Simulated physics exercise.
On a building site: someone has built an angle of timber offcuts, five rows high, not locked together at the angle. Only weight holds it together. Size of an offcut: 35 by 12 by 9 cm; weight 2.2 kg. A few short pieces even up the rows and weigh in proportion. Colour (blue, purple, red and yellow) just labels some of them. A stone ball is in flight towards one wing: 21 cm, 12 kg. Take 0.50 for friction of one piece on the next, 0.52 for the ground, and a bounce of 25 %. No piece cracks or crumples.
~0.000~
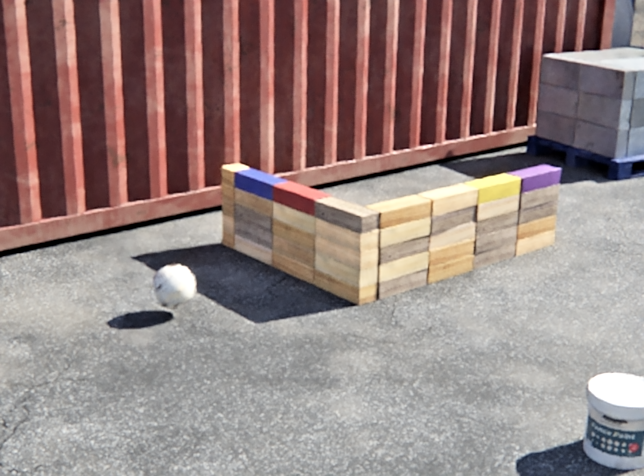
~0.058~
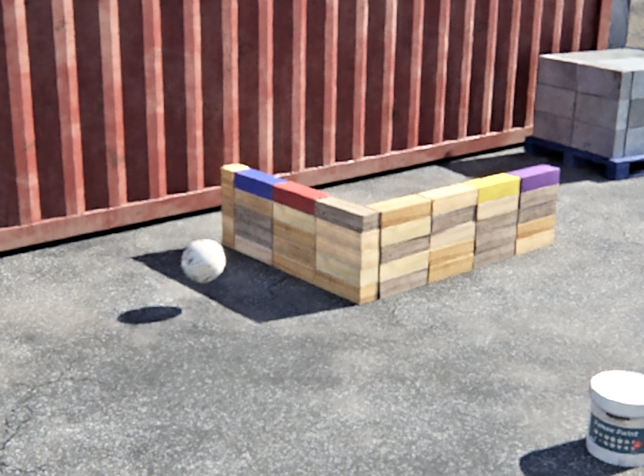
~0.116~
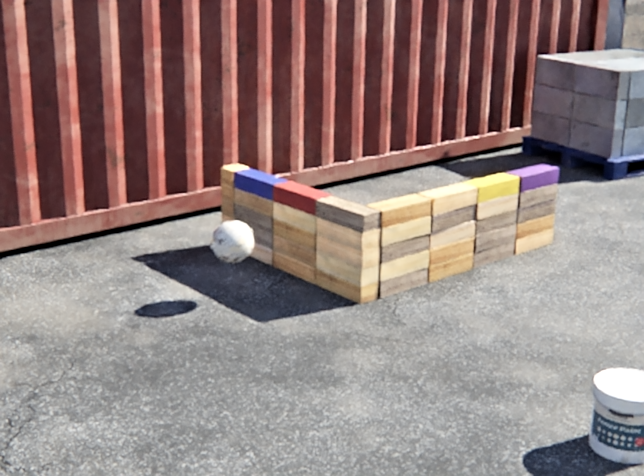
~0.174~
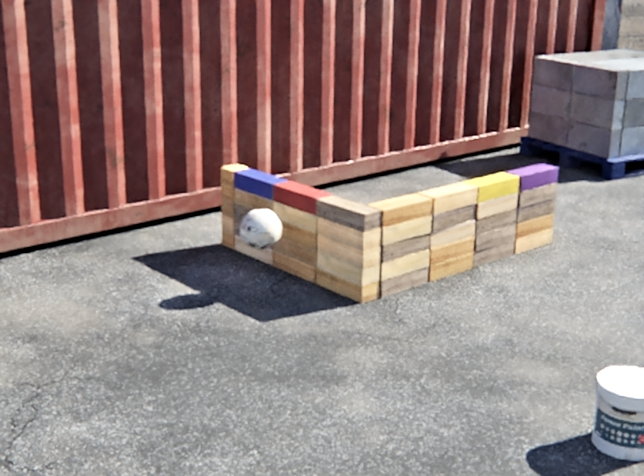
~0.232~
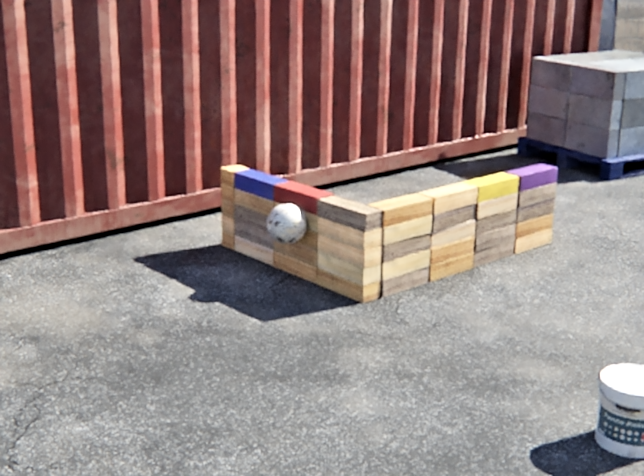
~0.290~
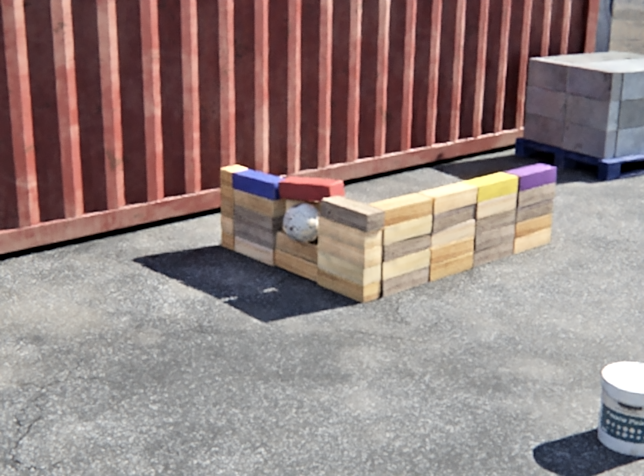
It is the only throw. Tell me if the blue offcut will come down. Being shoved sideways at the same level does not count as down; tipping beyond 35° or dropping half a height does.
It holds its level.
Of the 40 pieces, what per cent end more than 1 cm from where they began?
20 per cent.
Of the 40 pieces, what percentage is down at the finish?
About 10 per cent.
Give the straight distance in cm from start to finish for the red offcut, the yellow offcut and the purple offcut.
About: Red 66, yellow 0, purple 0.
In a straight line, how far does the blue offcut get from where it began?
Some 1 cm.
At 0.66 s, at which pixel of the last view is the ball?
Around (364, 247).
After 0.42 s, ball still moving; 2 of the 40 offcuts down; blue offcut 15 mm from its place; red offcut 16° from how it stood.
After 0.66 s, ball still moving; 4 of the 40 offcuts down; blue offcut 15 mm from its place; red offcut 42° from how it stood, 22 cm lower.
In the end (1.7 s), ball rolling away; 4 of the 40 offcuts down; blue offcut 15 mm from its place; red offcut 29° from how it stood, 29 cm lower; yellow offcut unmoved. From the last view, middles, blue offcut near (261, 184), red offcut near (364, 225).
